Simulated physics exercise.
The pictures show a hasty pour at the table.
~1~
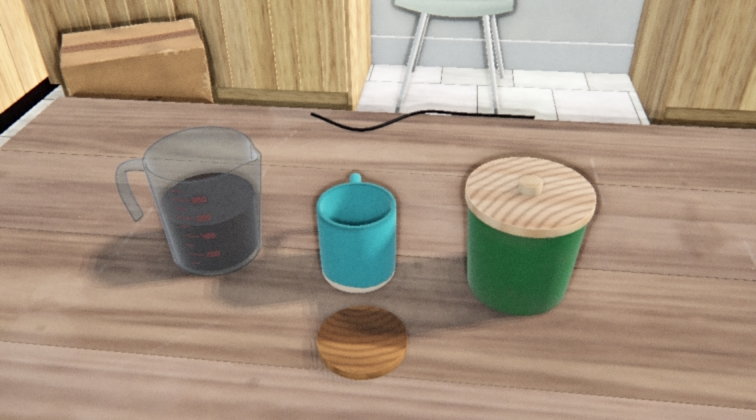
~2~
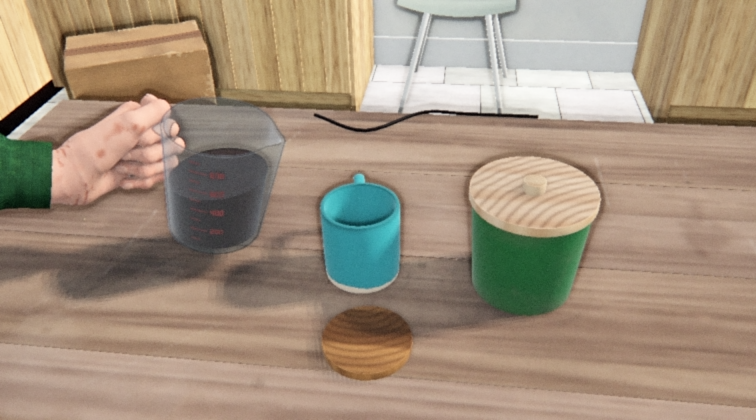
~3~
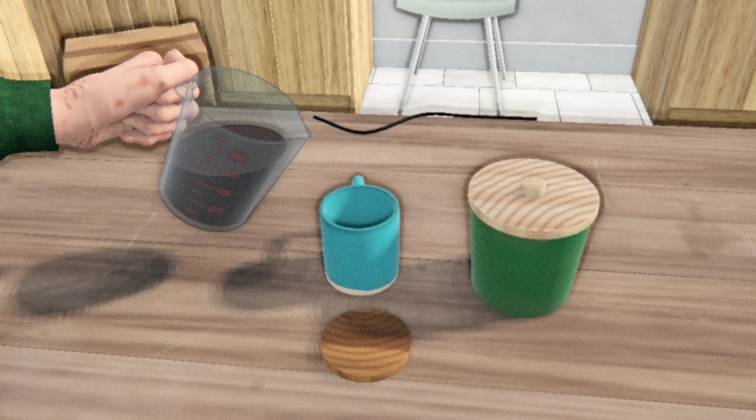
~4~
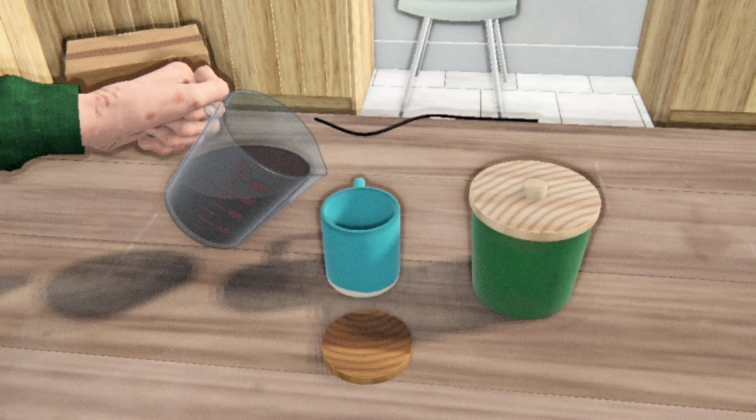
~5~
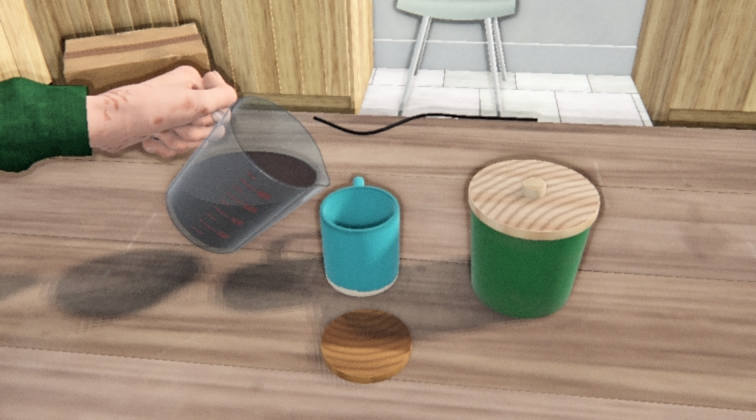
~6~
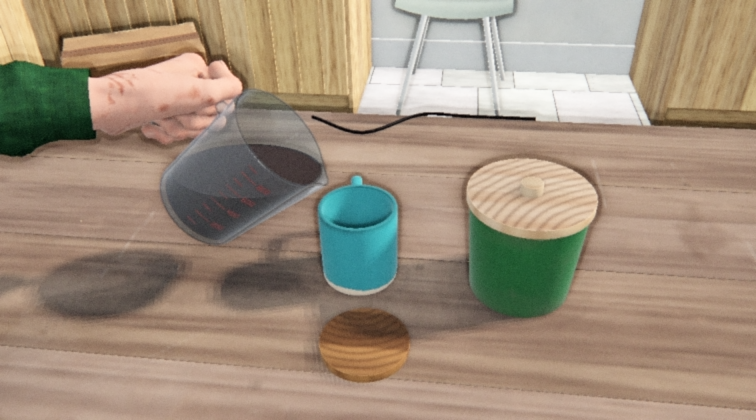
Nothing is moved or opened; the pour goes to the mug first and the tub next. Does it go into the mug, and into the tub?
Left, the mug catches it; right, the tub gets none inside.
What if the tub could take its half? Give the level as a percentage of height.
Near 25 in a hundred.
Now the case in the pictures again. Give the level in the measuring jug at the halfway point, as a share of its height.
Close to 25 %.
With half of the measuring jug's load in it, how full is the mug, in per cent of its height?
Some 65 per cent.
Soon after, the coffee goes into the mug.
Later, it hits the lid of the tub and runs off.
In the end, the mug has its share inside; the tub is empty, in a puddle.
